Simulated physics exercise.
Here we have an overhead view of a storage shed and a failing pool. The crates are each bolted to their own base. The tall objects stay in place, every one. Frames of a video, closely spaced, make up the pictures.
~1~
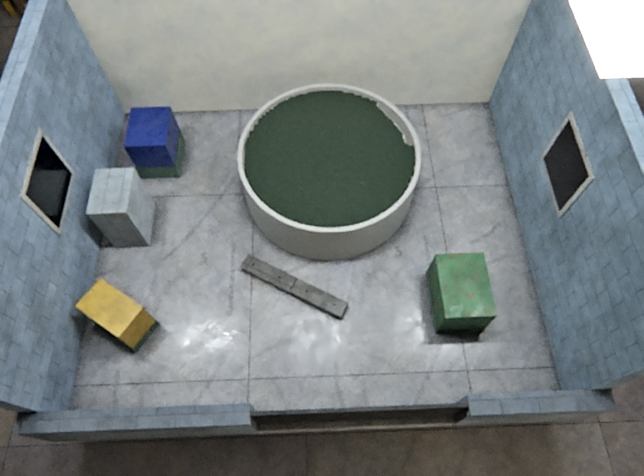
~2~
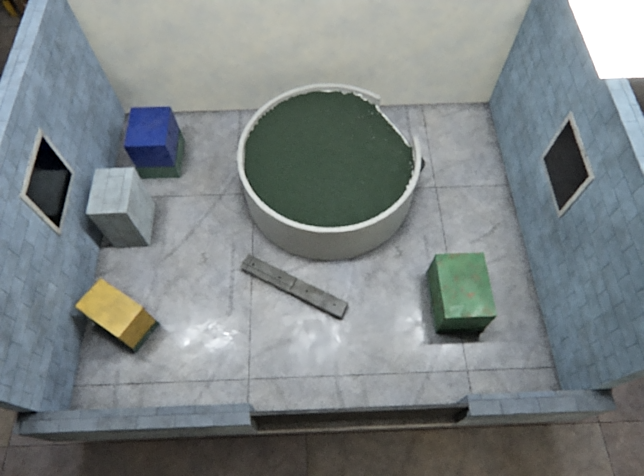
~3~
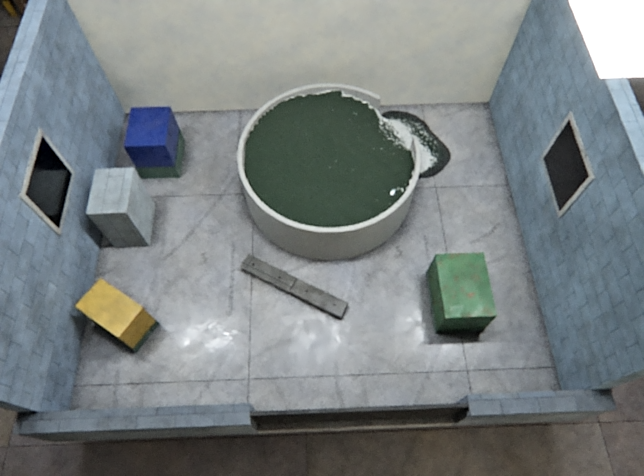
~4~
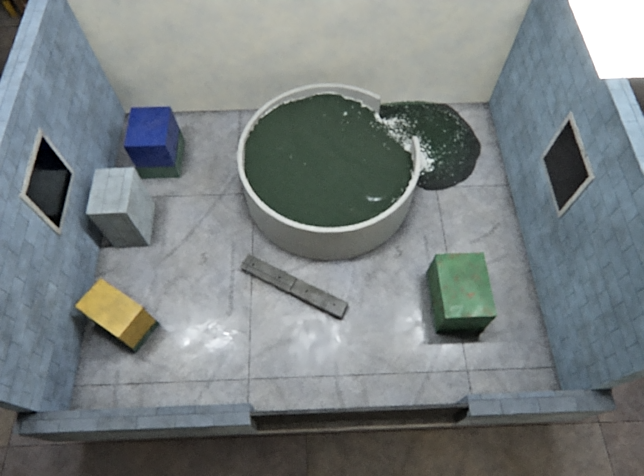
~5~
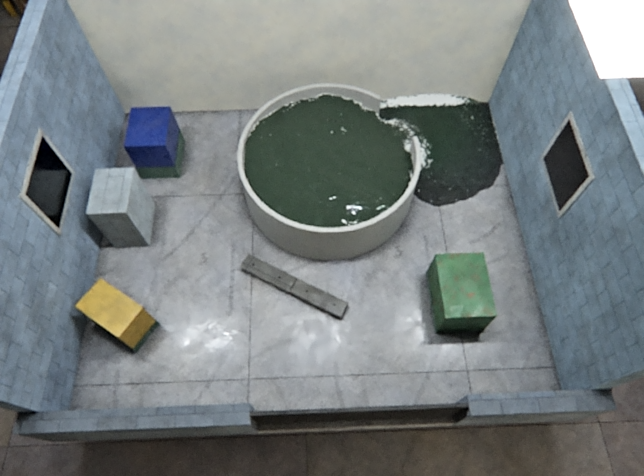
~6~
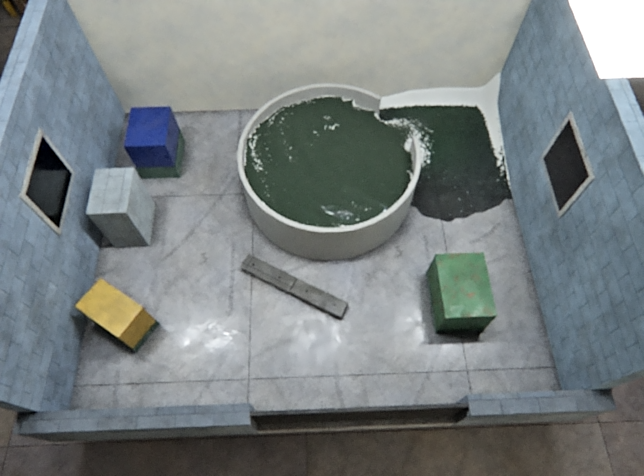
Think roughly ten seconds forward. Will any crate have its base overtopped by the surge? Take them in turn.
In the end the green crate is exposed; the blue crate is protected; the yellow crate is exposed.
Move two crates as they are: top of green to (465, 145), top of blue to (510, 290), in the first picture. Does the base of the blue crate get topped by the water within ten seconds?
The blue crate simply gets reached.
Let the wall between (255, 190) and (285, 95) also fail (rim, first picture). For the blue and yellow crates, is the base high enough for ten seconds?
As it turns out, the blue crate gets overtopped, and the yellow crate gets overtopped.
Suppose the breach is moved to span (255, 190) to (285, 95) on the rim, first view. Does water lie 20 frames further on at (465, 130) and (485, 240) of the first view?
Submerged, waterless.
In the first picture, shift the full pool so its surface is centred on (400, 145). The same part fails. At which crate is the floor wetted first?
My pick is the green crate.
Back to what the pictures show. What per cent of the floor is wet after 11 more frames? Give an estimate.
It comes to 30 per cent.
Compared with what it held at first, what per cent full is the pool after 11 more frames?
It comes to some 64 percent.
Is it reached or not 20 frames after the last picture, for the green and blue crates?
Green wet, blue wet.
A moment on, water covers 15 % of the floor; the green crate not reached, the blue crate not reached, the yellow crate not reached.
Next, water covers 30 % of the floor; the green crate water round its plinth, the blue crate not reached, the yellow crate not reached.
Then, water covers 60 % of the floor; the green crate water round its plinth, the blue crate water round its plinth, the yellow crate not reached.
Later, water covers 100 % of the floor; the green crate water round its plinth, the blue crate water round its plinth, the yellow crate water round its plinth.
In the end, water covers 100 % of the floor; the green crate was topped, the blue crate stayed above the water, the yellow crate was topped.
